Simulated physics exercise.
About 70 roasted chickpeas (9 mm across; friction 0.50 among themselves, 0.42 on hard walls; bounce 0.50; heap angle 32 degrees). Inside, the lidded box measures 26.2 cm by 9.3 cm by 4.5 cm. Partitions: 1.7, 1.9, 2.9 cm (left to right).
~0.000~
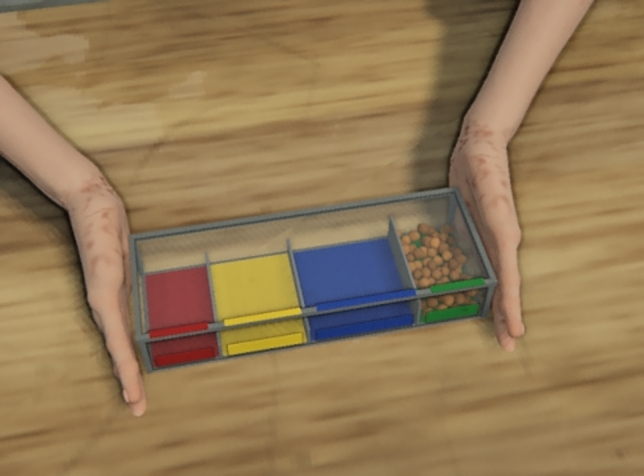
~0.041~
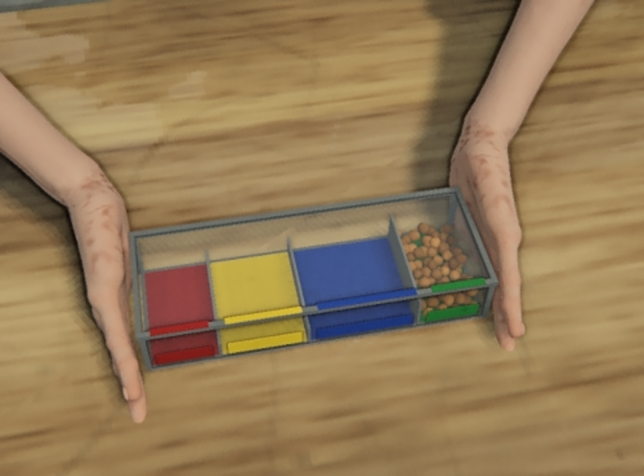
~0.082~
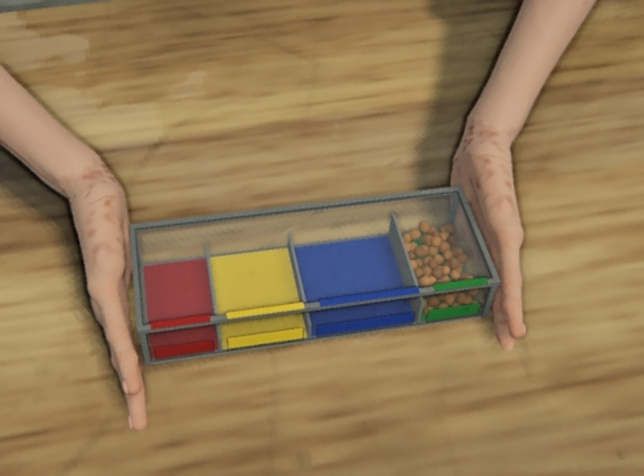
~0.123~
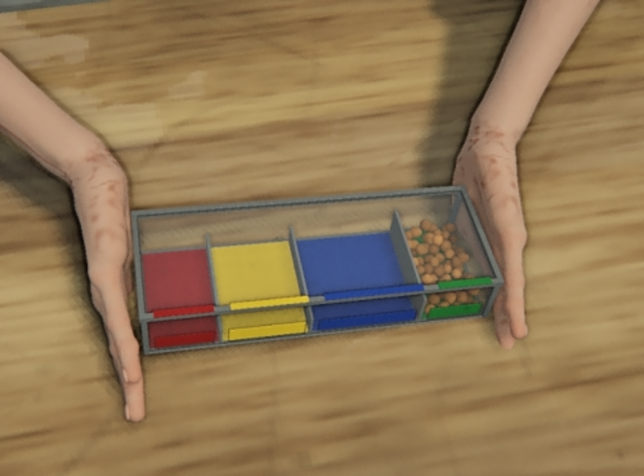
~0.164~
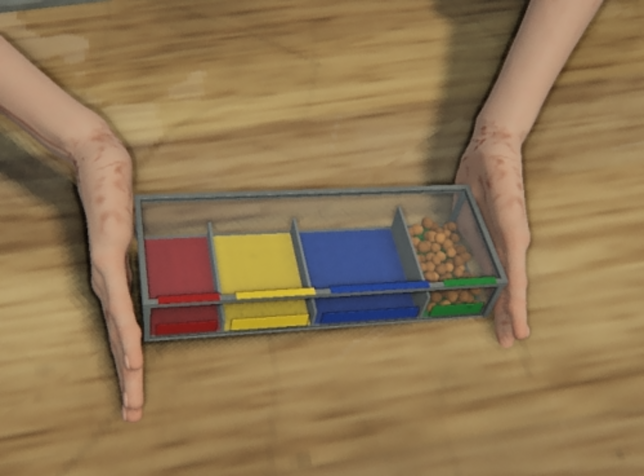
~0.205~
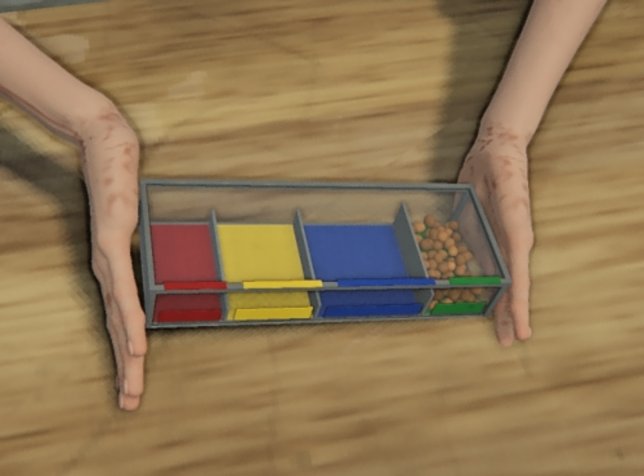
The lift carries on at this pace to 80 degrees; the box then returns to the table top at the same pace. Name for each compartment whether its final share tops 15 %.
Red compartment: Under; blue compartment: Under; green compartment: Over; yellow compartment: Under.
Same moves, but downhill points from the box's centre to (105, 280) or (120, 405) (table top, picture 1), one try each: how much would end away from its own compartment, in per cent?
Some 35 and 30 per cent.
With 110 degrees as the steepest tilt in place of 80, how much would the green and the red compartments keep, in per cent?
In that case green 100, red 0.
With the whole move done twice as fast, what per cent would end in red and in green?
Red 0; green 100.
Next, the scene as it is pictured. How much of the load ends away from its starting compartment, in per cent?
Some 0 per cent.
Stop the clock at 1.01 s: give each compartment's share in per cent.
Red 0, blue 0, green 100, yellow 0.
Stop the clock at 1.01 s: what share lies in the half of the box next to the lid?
Roughly 10 per cent.
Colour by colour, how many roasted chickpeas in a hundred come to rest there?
Red 0; blue 0; green 100; yellow 0.
After 1.01 s, tilt 80 degrees; green 100 %.
After 1.55 s, tilt 35 degrees; green 100 %.
After 2.15 s, tilt 0 degrees; green 100 %.
At rest (2.5 s), red 0 %, blue 0 %, green 100 %, yellow 0 %.
